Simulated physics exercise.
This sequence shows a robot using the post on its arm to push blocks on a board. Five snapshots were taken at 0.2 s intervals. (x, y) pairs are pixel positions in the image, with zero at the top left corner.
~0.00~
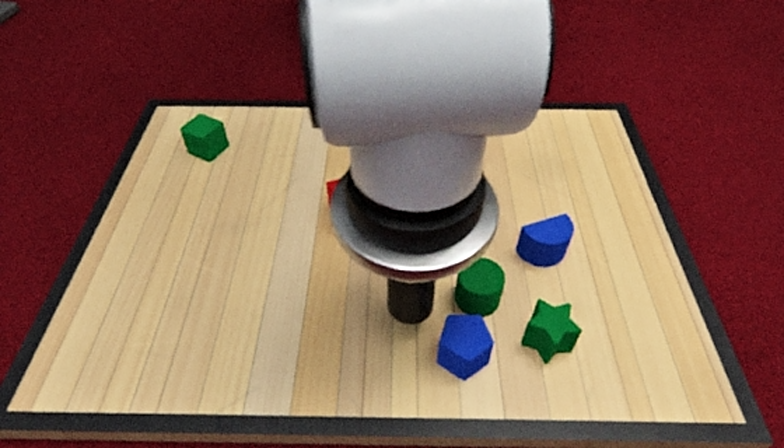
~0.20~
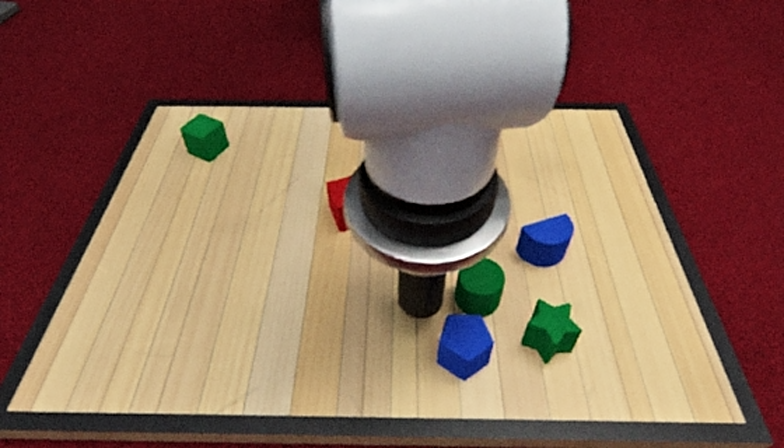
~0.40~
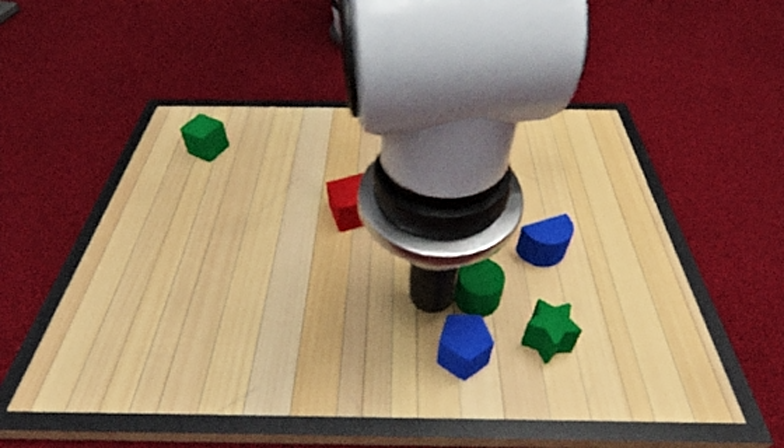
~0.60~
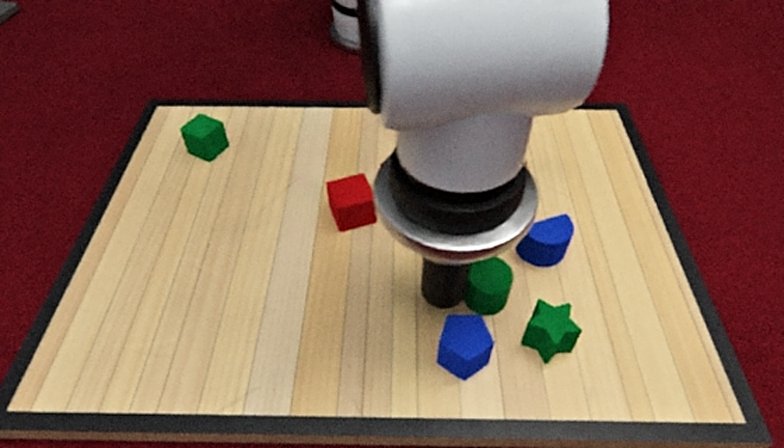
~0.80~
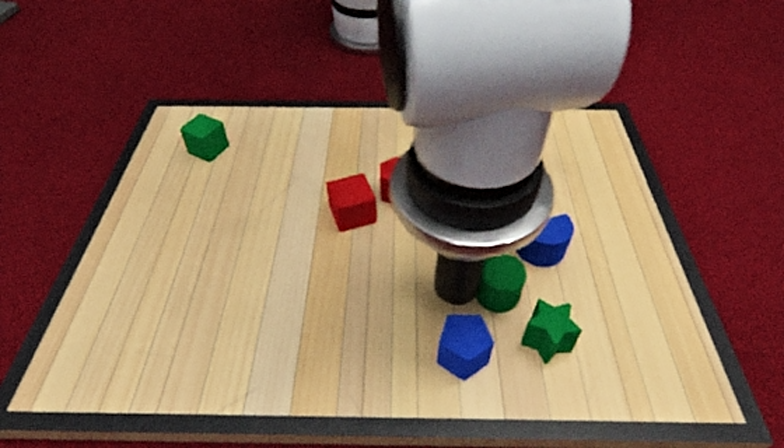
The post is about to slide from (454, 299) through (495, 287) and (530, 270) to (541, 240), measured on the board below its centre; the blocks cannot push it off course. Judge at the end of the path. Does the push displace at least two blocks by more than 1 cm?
Going by the path, yes.
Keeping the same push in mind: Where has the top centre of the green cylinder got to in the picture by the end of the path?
If I read the scene right, the answer is (586, 257).
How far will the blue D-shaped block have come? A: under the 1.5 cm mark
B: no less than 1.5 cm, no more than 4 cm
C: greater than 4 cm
Correct choice: C.
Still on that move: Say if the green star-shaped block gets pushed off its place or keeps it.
It barely shifts, if at all.
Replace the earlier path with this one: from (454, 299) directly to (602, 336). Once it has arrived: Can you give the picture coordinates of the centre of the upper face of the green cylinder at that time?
Around (573, 266).
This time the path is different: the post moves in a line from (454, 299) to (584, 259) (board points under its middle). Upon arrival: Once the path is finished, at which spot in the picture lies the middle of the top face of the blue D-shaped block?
The centre of its top face lies at (583, 203).
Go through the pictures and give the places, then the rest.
The first picture shows lower end of the post at (410, 305), tops of blocks, blue five-sided block at (466, 334), green cylinder at (482, 275), blue D-shaped block at (552, 229), green star-shaped block at (555, 319).
The second picture shows post at (420, 300), blocks as before.
The third picture shows post at (431, 294), blocks as before.
The fourth picture shows post at (443, 290), green cylinder at (490, 273).
The fifth picture shows post at (456, 287), blue five-sided block at (466, 334), green cylinder at (503, 271), blue D-shaped block at (552, 229), green star-shaped block at (555, 319).
The first path, step by step. One third of the way, post at (500, 275); green cylinder at (548, 264).
Two thirds of the way, post at (535, 256); green cylinder at (584, 258); blue D-shaped block at (562, 221).
At the end, post at (545, 227); blue five-sided block not moved; green cylinder at (586, 257); blue D-shaped block at (579, 200), turned 30° clockwise; green star-shaped block not moved.
